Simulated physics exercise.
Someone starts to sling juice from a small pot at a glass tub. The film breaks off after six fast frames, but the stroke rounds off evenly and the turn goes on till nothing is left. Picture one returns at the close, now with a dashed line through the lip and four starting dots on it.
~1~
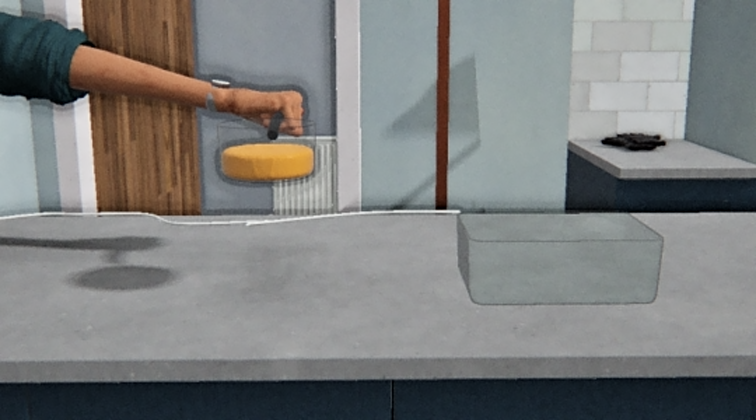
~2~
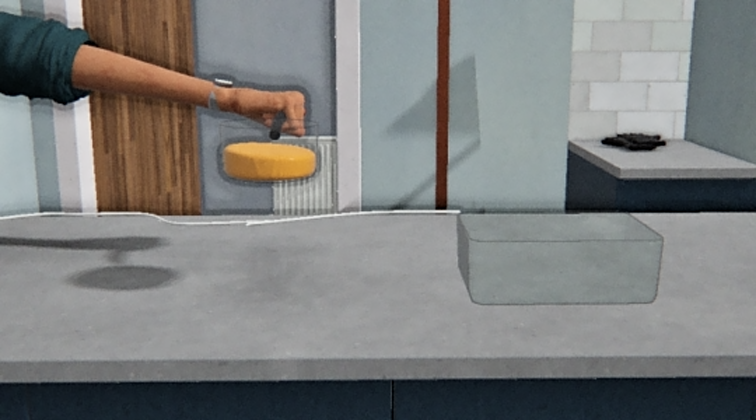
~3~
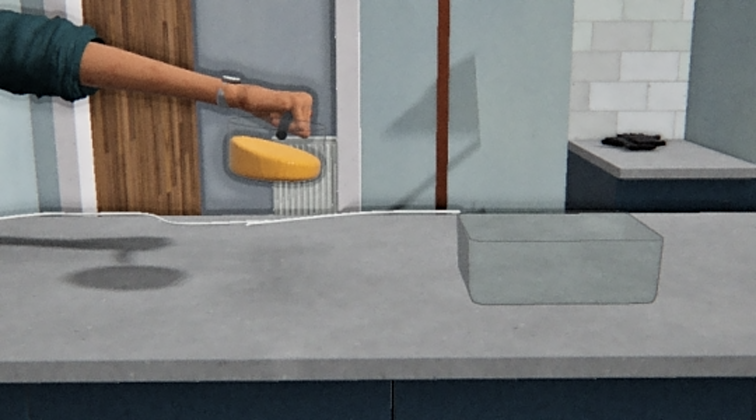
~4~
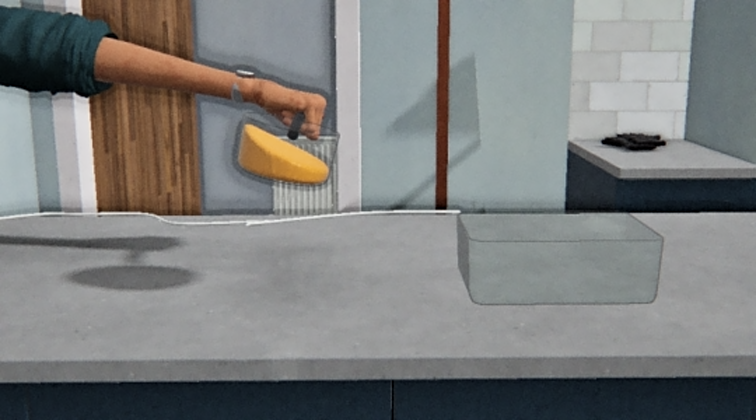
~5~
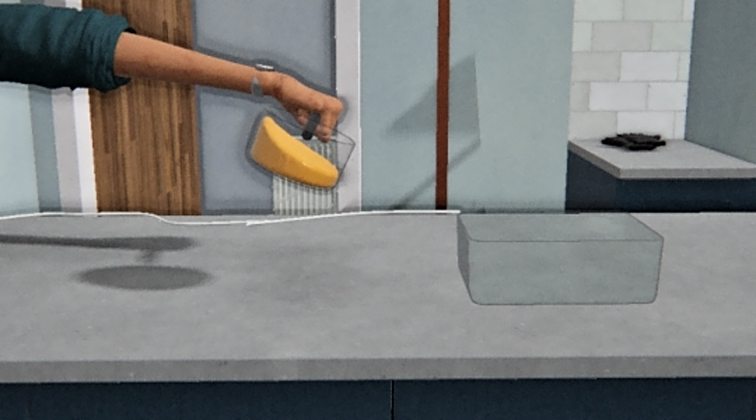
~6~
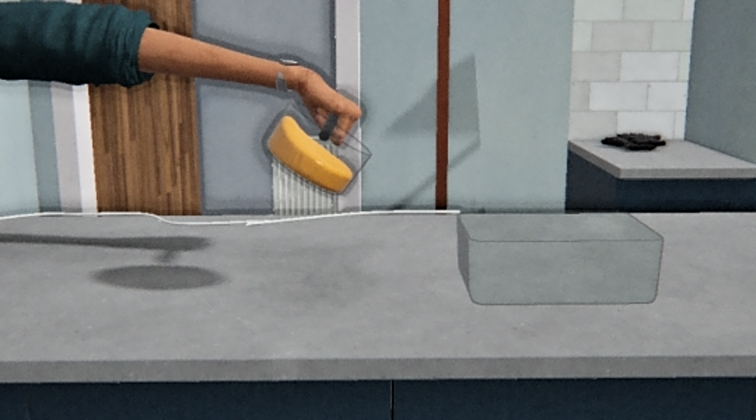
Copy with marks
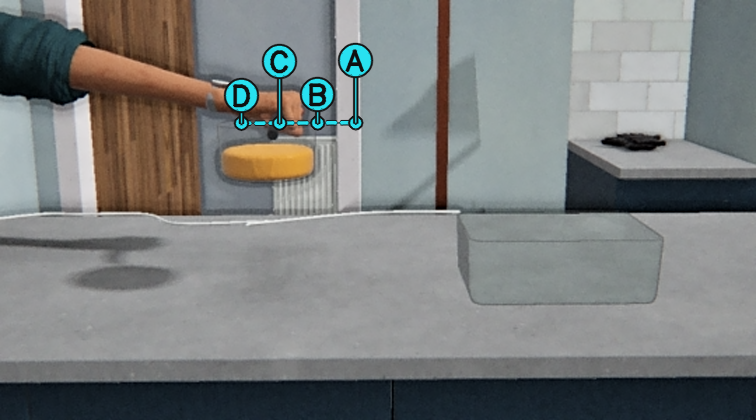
To begin with, a hand reaching in from the left holds a small clear pot of orange juice nearly level above a gray counter, with a glass tub to the right. The arm then moves the pot rightward, tilting it steadily further toward the right, with the juice still inside.
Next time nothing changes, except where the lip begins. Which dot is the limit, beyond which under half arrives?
C.
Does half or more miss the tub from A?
No, that is safe.
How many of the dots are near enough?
Three of them.
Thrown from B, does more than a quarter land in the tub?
Yes, clearly.
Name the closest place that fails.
It is D.
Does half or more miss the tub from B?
No, that is safe.
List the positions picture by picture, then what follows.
The first picture shows upright, lip at (313, 122); tub from (469, 303) to (656, 302); nothing has left yet.
The second picture shows upright, lip at (316, 123); nothing has left yet.
The third picture shows tipped about 5°, lip at (324, 127); nothing has left yet.
The fourth picture shows tipped about 13°, lip at (338, 133); nothing has left yet.
The fifth picture shows tipped about 23°, lip at (354, 142); nothing has left yet.
The sixth picture shows tipped about 34°, lip at (370, 153); nothing has left yet.
On the marked copy, A at (355, 122); B at (317, 122); C at (279, 123); D at (241, 123).
Choosing A, about 70 % lands in the tub, 6 % falls short and 24 % goes beside or beyond.
Choosing B, about 74 % lands in the tub, 4 % falls short and 23 % goes beside or beyond.
Choosing C, about 79 % lands in the tub, 9 % falls short and 12 % goes beside or beyond.
Choosing D, about 12 % lands in the tub, 81 % falls short and 8 % goes beside or beyond.
